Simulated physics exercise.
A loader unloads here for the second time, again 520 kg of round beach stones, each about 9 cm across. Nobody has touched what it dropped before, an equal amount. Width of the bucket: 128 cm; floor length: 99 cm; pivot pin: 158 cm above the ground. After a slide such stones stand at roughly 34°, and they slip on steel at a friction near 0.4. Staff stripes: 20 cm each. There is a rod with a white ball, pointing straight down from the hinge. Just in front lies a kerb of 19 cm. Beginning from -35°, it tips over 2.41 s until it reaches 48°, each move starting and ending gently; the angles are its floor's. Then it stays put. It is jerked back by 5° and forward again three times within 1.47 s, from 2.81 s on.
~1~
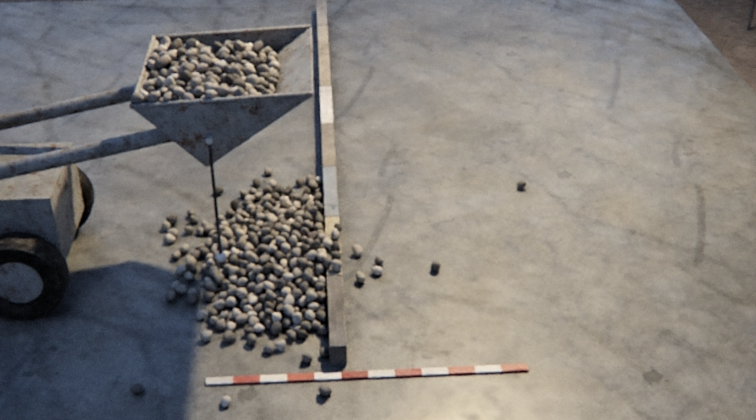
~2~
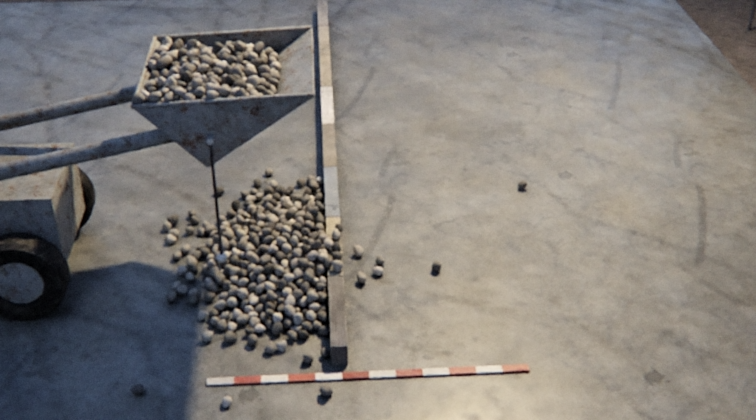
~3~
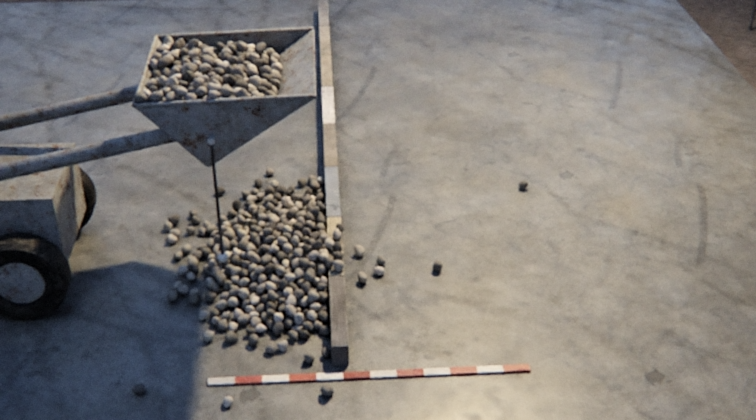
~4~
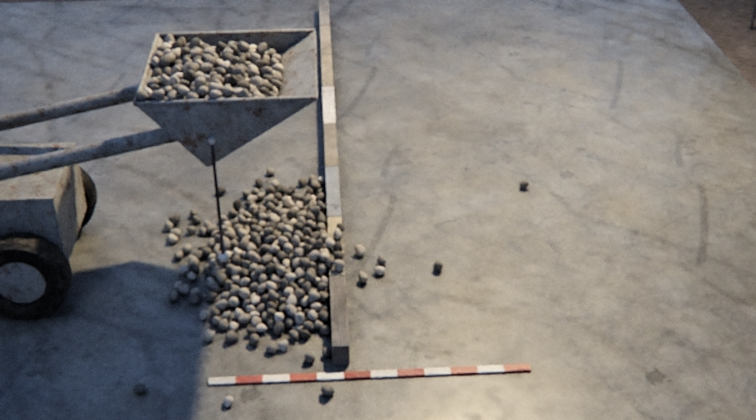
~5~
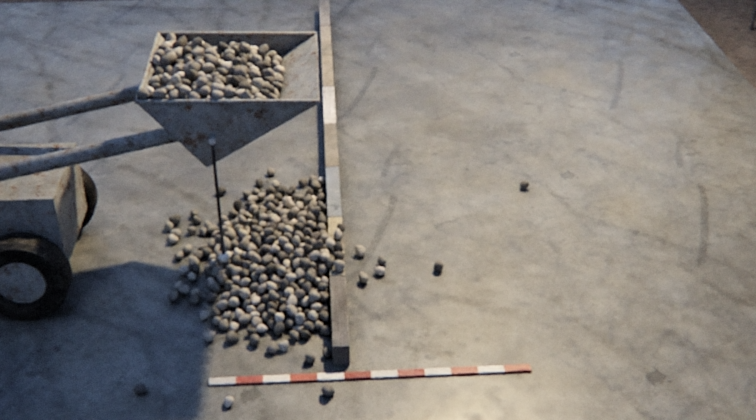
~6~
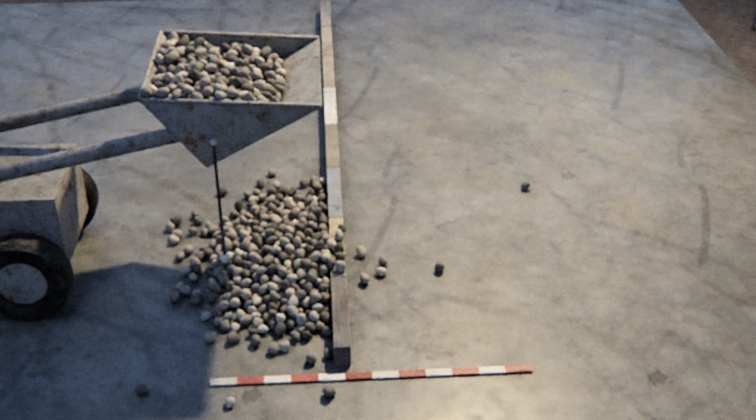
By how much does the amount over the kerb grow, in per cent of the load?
About 76 per cent.
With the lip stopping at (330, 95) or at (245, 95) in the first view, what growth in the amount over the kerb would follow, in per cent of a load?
The first would add around 90 per cent, the second around 15 per cent.
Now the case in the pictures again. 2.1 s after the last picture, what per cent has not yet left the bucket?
It holds some 0 per cent.
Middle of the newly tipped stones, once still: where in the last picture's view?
(381, 249).
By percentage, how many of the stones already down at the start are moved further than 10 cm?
Near 5 per cent, I reckon.
Then, 1.4 s after the last picture the floor is at 35°; in per cent of one load, 73 in the bucket, 121 on this side of the kerb, 5 over the kerb; the foremost stones are at (400, 244).
Then, 2.1 s after the last picture the floor is at 48°; in per cent of one load, 0 in the bucket, 136 on this side of the kerb, 64 over the kerb; the foremost stones are at (486, 234).
Then, 4.3 s after the last picture the floor is at 48°; in per cent of one load, 0 in the bucket, 123 on this side of the kerb, 77 over the kerb; the foremost stones are at (540, 216).
Then, 7.1 s after the last picture the floor is at 48°; in per cent of one load, 0 in the bucket, 123 on this side of the kerb, 77 over the kerb; the foremost stones are at (540, 216). Net gain over the kerb, 76.
